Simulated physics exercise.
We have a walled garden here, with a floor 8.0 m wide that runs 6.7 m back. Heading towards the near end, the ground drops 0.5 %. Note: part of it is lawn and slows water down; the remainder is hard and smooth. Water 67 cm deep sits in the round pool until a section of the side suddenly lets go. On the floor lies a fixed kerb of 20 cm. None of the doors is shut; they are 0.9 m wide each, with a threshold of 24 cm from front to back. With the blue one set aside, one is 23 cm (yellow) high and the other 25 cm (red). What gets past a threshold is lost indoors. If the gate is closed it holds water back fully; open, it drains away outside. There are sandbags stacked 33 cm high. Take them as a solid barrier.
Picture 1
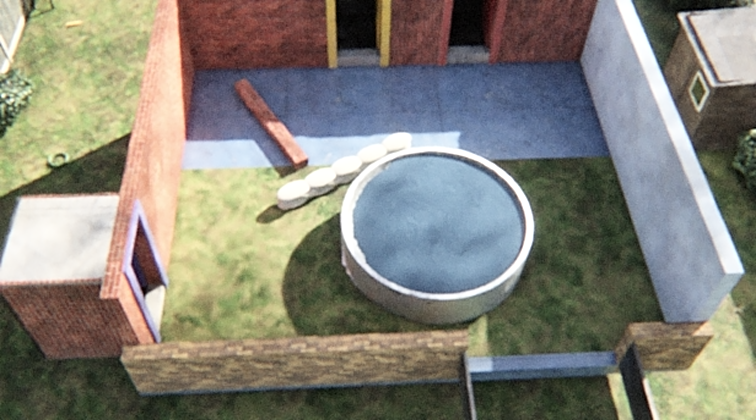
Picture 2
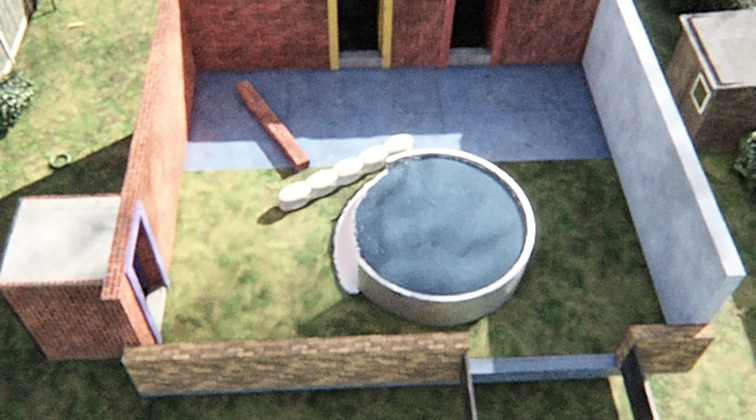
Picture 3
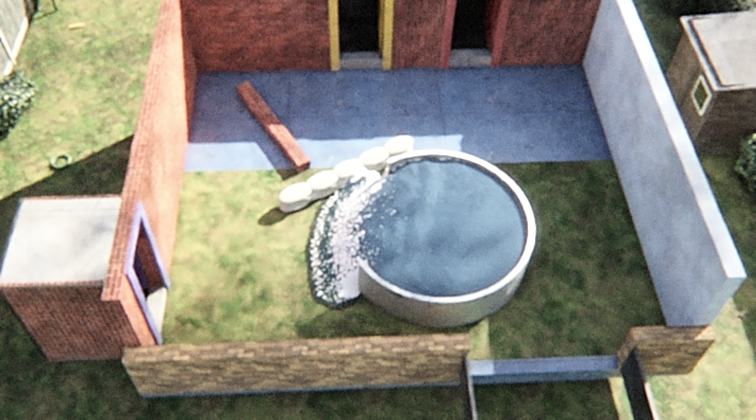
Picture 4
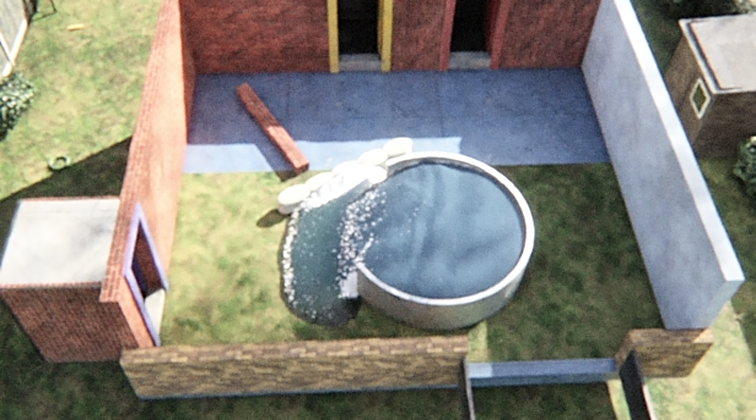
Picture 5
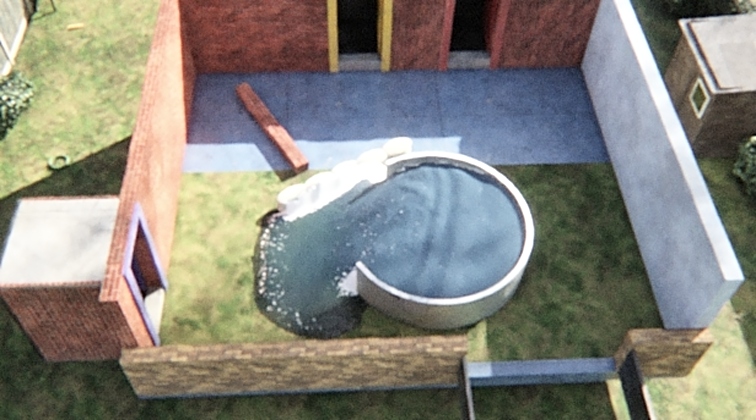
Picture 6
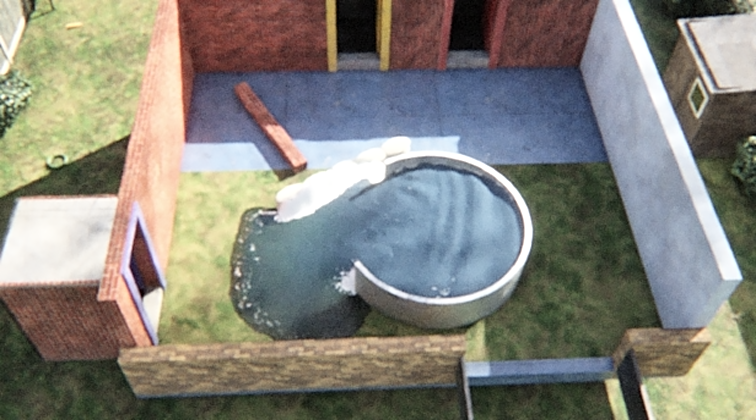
Water pours from the left side of a round, pale-rimmed pool in a walled garden seen from high above, where brick walls, a grey wall at right and a low stone wall in front enclose grass and smooth blue-grey paving. White sandbags lie beside the pool, a reddish beam behind them, with yellow and red doorways at the back and a blue-framed one at left. The white-flecked water spreads leftward and forward over the grass, foaming along the sandbags, while the camera stays still.
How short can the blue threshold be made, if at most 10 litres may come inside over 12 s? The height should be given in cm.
Roughly 35 cm, no lower.
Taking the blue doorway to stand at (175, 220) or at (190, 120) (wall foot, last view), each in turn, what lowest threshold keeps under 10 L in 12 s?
In turn: About 26 cm, about 18 cm.
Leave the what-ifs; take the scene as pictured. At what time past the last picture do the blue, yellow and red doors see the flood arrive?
Blue: 0.7 s; yellow: 4.5 s; red: 3.8 s.
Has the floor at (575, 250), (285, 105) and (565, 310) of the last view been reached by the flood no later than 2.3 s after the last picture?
Point by point, the first is spared, the second spared and the third spared.
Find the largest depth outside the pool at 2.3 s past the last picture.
Max depth: About 42 cm.
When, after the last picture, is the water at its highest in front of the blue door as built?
That happens close to 2.4 s on the clock.
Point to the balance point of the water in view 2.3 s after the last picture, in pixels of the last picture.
Roughly (329, 251).
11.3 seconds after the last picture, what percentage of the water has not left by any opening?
What remains is some 88 per cent of the water.
Then, 0.7 s after the last picture water covers 25 % of the floor, deepest (46 cm) near (319, 201); it has not reached the blue door.
Then, 2.3 s after the last picture water covers 50 % of the floor, deepest (42 cm) near (152, 373); 37 cm at the blue door, 98 litres in over its 15 cm threshold.
Then, 11.3 s after the last picture water covers 95 % of the floor, deepest (15 cm) near (152, 373); 13 cm at the blue door, 267 litres in over its 15 cm threshold.
At the blue door as built, the water peaked near 37 cm, 2.3 s after the last picture.
Run again over the same 12 s with other heights there, 39 litres in over 29 cm, 3 litres over 39 cm. The limit of 10 litres is kept from about 35 cm up.
